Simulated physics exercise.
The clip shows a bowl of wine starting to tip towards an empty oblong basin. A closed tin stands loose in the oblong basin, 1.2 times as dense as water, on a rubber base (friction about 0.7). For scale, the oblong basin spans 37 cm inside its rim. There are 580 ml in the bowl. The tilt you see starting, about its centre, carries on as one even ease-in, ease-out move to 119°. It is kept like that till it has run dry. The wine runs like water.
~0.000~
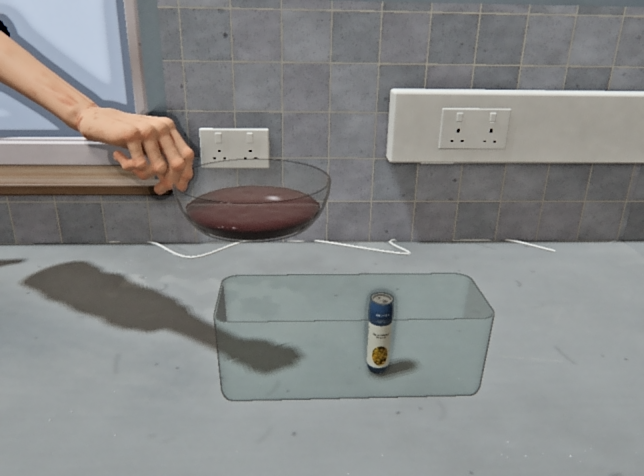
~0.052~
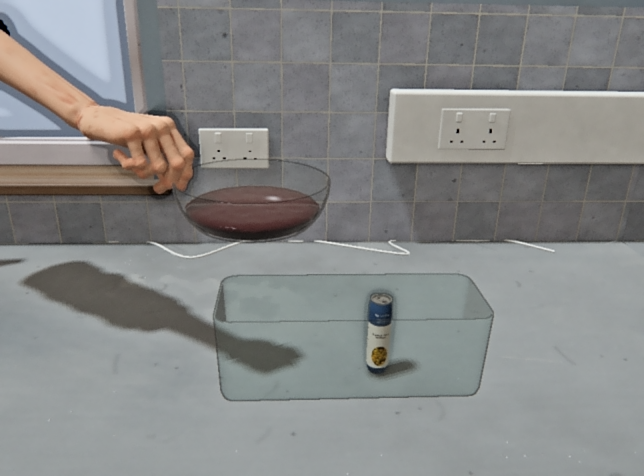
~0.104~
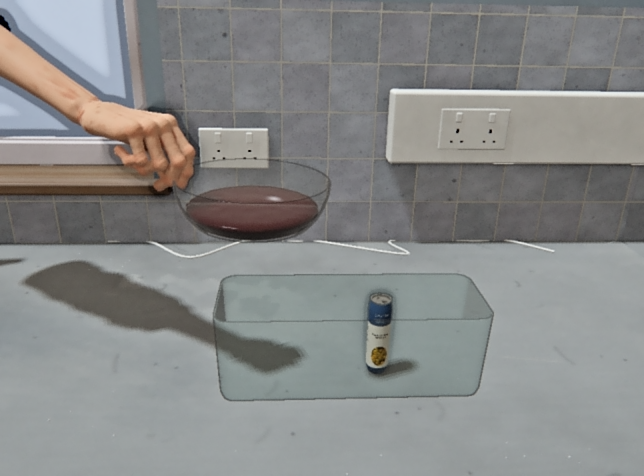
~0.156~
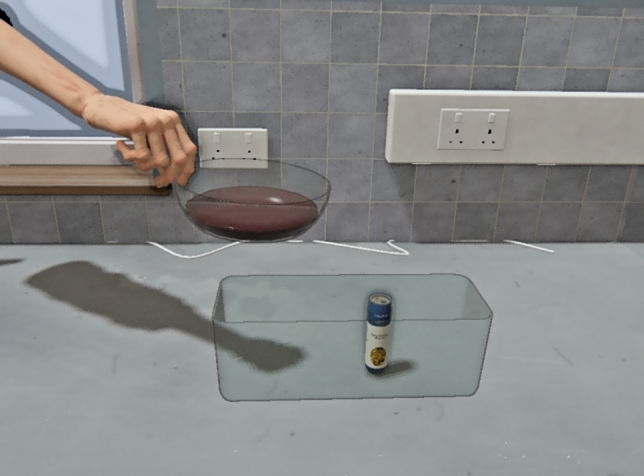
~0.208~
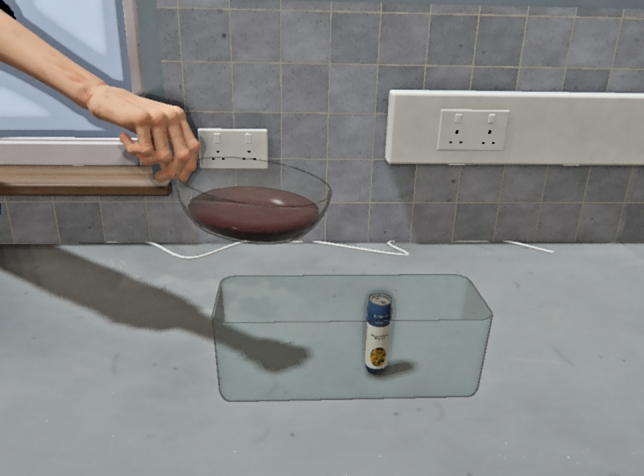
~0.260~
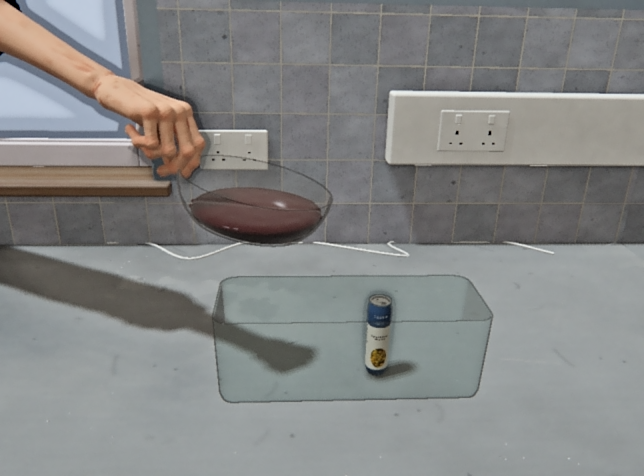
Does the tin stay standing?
The tin keeps standing.
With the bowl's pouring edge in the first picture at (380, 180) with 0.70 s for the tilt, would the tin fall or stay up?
Then it remains upright.
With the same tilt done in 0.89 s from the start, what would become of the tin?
The tin remains upright.
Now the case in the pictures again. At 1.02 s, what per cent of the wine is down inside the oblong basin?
Some 98 per cent.
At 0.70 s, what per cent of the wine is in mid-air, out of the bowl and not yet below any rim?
Near 34 in a hundred.
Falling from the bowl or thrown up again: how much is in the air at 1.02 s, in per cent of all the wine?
Near 1 in a hundred.
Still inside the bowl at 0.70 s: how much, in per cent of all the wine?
About 32 per cent.
After 0.70 s the tilt is 72° and 33 per cent is still to pour; the tin stands where it began.
After 1.02 s the tilt is 111° and 0 per cent is still to pour; the tin stands where it began.
After 1.36 s the tilt is 119° and 0 per cent is still to pour; the tin stands where it began.
After 1.73 s the tilt is 119° and 0 per cent is still to pour; the tin stands where it began.
In the end the tin stands where it began.
